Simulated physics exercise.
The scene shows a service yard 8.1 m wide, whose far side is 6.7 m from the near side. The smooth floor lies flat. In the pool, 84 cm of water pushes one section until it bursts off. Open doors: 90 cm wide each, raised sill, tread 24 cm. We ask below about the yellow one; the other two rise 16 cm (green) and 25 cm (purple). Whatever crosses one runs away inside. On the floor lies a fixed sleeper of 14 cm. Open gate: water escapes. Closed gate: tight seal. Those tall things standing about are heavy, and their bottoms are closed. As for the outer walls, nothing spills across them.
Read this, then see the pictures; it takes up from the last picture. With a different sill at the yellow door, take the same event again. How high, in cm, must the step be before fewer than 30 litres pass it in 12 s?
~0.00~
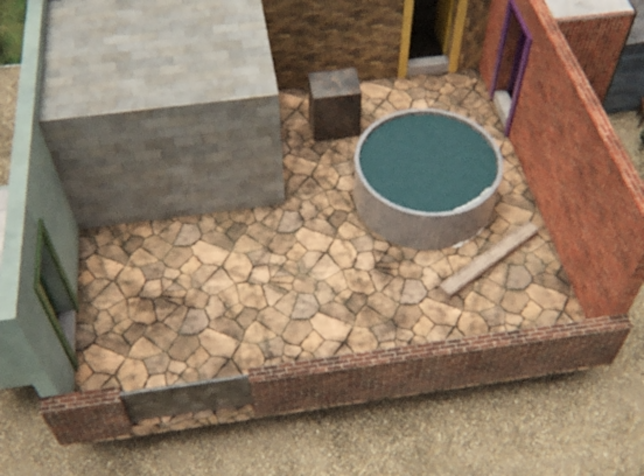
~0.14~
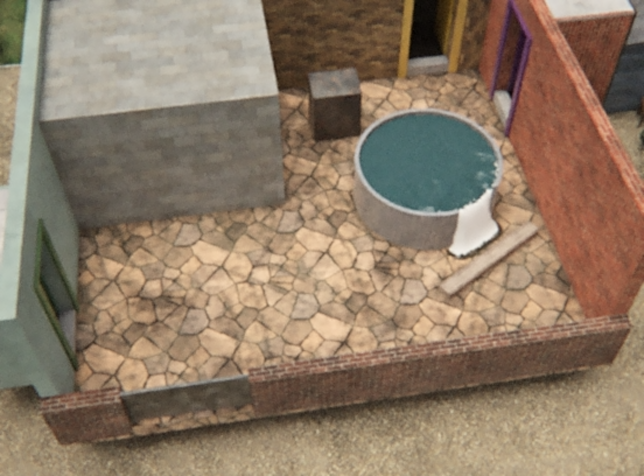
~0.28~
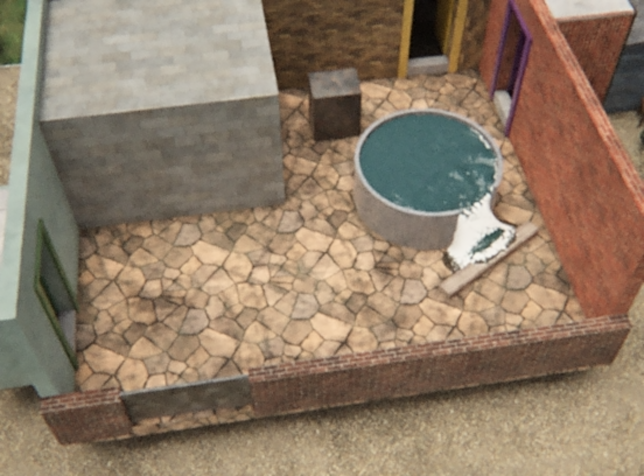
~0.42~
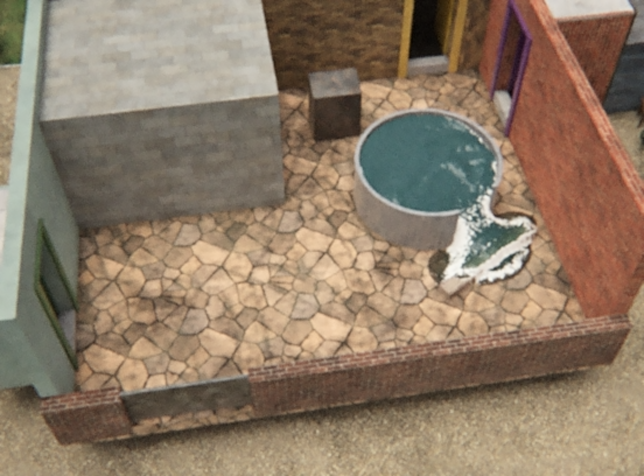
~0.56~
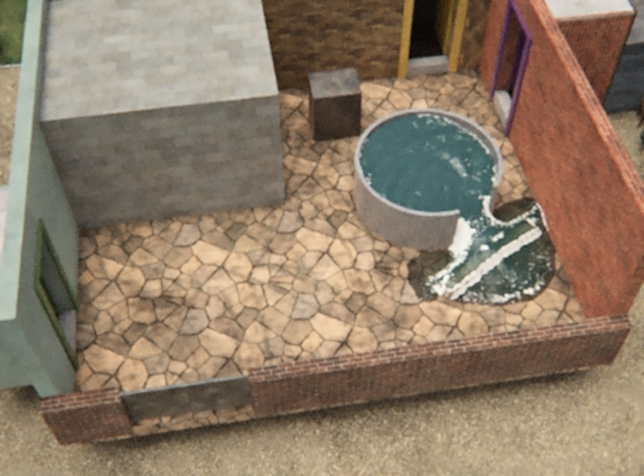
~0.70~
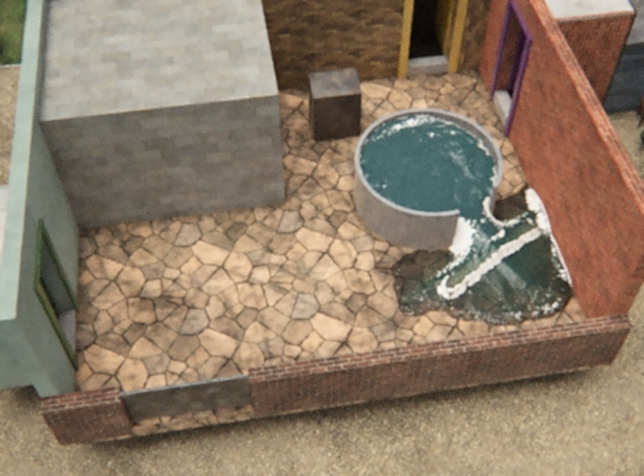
About 8 cm.
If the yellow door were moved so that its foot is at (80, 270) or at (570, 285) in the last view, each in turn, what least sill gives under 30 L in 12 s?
You'd want about 12.5 cm there first, then about 24 cm.
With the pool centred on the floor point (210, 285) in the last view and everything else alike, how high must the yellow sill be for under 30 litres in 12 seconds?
Roughly 9.5 cm is needed.
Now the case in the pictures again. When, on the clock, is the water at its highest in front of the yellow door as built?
I'd say near 6.0 seconds.
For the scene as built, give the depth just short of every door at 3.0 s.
Green 0, yellow 10, purple 5 cm.
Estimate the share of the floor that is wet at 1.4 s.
Near 25 per cent of the open floor.
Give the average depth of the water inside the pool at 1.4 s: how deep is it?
About 62 centimetres.
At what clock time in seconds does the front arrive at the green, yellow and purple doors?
It gets to green at 4.5 s, to yellow at 2.8 s, and to purple at 1.5 s.
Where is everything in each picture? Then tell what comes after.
In the first frame, still water, 84 cm deep, in the pool at (428, 162); the yellow door at (432, 34) is dry.
In the second frame, the front is at (495, 236), 0.3 m from the gap at (474, 222); 0.2 m2 of floor is wet, 84 cm left at the back.
In the third frame, water pours out at (473, 224) and has run 0.6 m, to (501, 251); about 22 cm deep outside, 84 cm at the back.
In the fourth frame, the gap is at (473, 225), the front 1.0 m out at (516, 271); the back of the pool holds 84 cm.
In the fifth frame, the front is at (541, 289), 1.5 m from the gap at (473, 225); 3.2 m2 of floor is wet, 84 cm left at the back.
In the sixth frame, the front is at (551, 313), 2.0 m from the gap at (473, 224); 4.5 m2 of floor is wet, 80 cm left at the back; the yellow door at (432, 34), 4.2 m from the gap, is still 3.5 m from the nearest water.
After 1.4 s water covers 25 % of the floor, deepest (58 cm) near (582, 336); it has not reached the yellow door.
After 3.0 s water covers 50 % of the floor, deepest (42 cm) near (485, 255); 10 cm at the yellow door, 0 litres in over its 23 cm sill.
After 12.0 s water covers 95 % of the floor, deepest (16 cm) near (348, 370); 8 cm at the yellow door, 0 litres in over its 23 cm sill.
At the yellow door as built, the water arrived by 2.8 s and peaked near 12 cm at 6.2 s.
Run again over the same 12 s with other heights there, 66 litres in over 6.5 cm, 16 litres over 9 cm. The limit of 30 litres is kept from about 8 cm up.
